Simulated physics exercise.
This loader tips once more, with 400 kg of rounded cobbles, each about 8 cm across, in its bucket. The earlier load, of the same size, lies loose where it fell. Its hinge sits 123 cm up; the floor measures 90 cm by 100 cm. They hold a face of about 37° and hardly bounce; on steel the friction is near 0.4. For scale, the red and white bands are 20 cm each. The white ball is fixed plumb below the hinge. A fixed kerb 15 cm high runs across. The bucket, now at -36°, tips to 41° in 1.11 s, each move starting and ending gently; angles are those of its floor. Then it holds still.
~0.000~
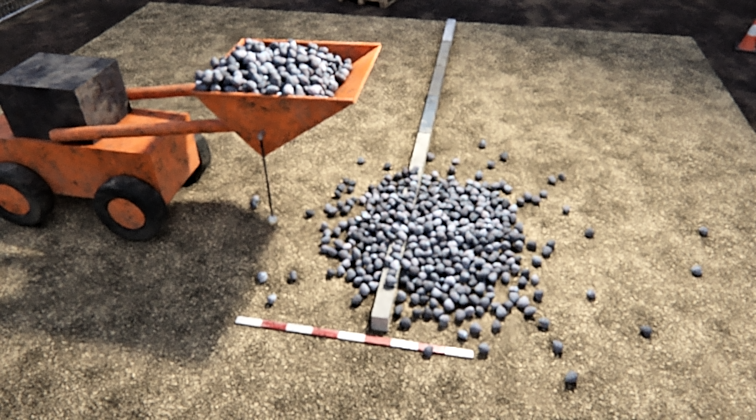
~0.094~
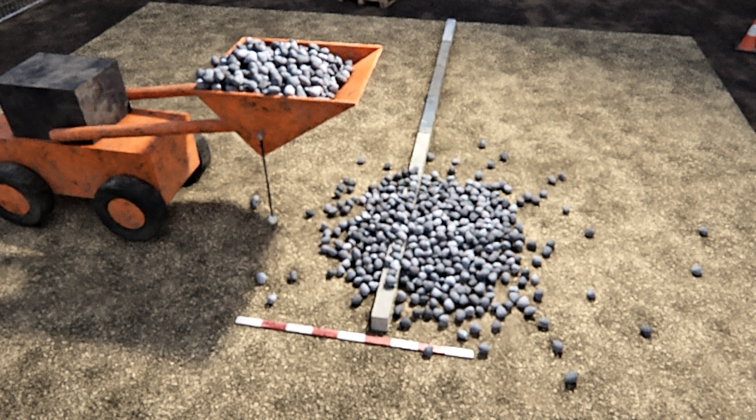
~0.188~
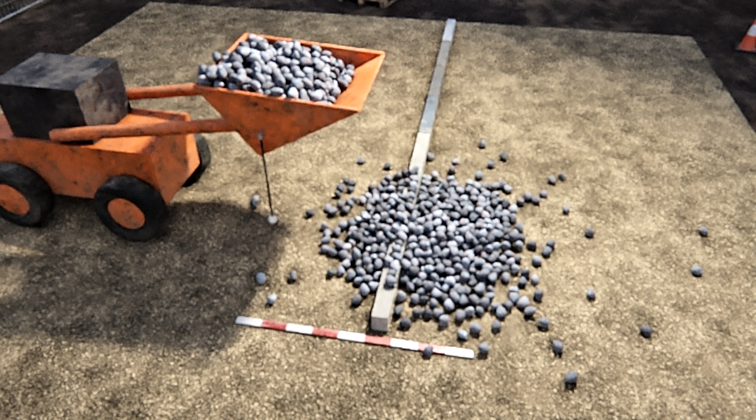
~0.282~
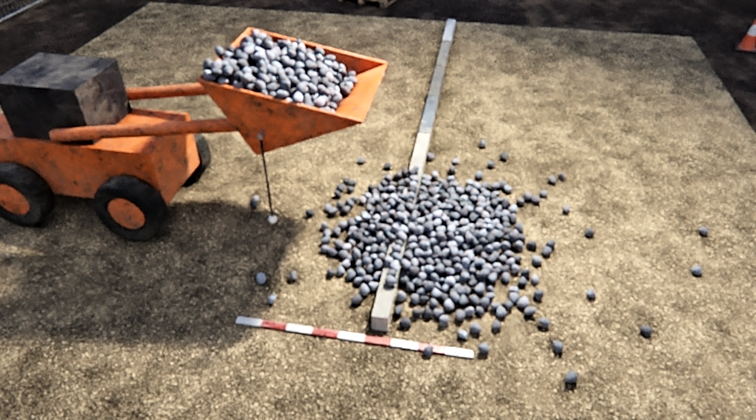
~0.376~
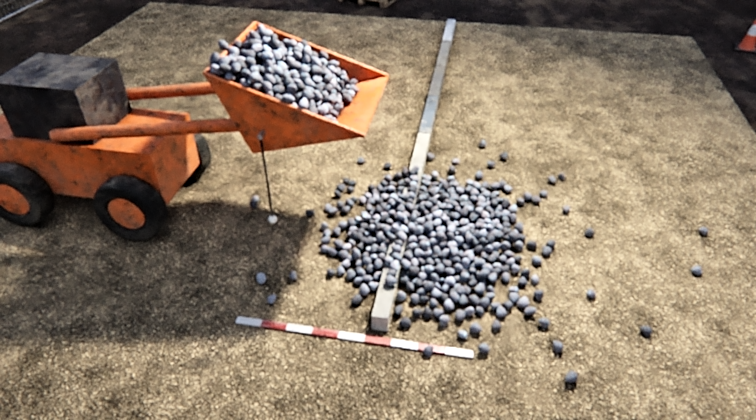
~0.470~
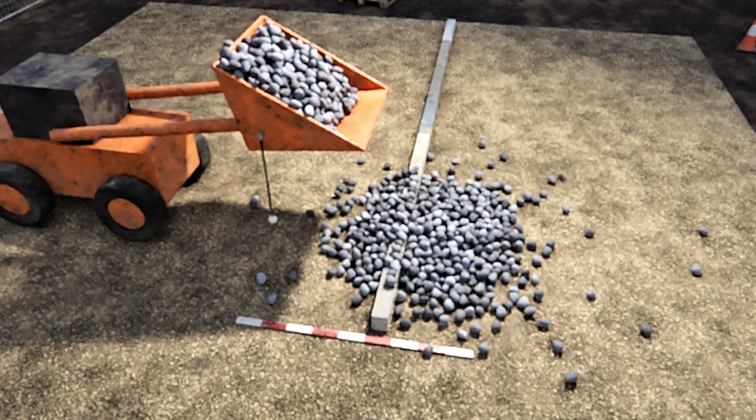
An orange loader gradually tilting its raised bucket of rounded grey cobbles forward, beside a loose heap lying across a pale kerb.
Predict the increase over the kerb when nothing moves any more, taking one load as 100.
About 28 per cent.
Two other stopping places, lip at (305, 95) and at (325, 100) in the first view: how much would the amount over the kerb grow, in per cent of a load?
Near 0 per cent from the first place, 10 from the second.
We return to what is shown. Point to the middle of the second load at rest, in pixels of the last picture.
Around (382, 217).
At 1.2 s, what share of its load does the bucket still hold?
Roughly 50 per cent is still inside.
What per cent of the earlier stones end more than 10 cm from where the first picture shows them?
About 5 per cent.
After 0.8 s the floor is at 29°; in per cent of one load, 100 in the bucket, 30 on this side of the kerb, 71 over the kerb; the foremost stones are at (615, 258).
After 1.2 s the floor is at 41°; in per cent of one load, 51 in the bucket, 79 on this side of the kerb, 72 over the kerb; the foremost stones are at (615, 258).
After 1.6 s the floor is at 41°; in per cent of one load, 9 in the bucket, 105 on this side of the kerb, 88 over the kerb; the foremost stones are at (615, 258).
After 4.1 s the floor is at 41°; in per cent of one load, 0 in the bucket, 102 on this side of the kerb, 99 over the kerb; the foremost stones are at (615, 258). Net gain over the kerb, 28.
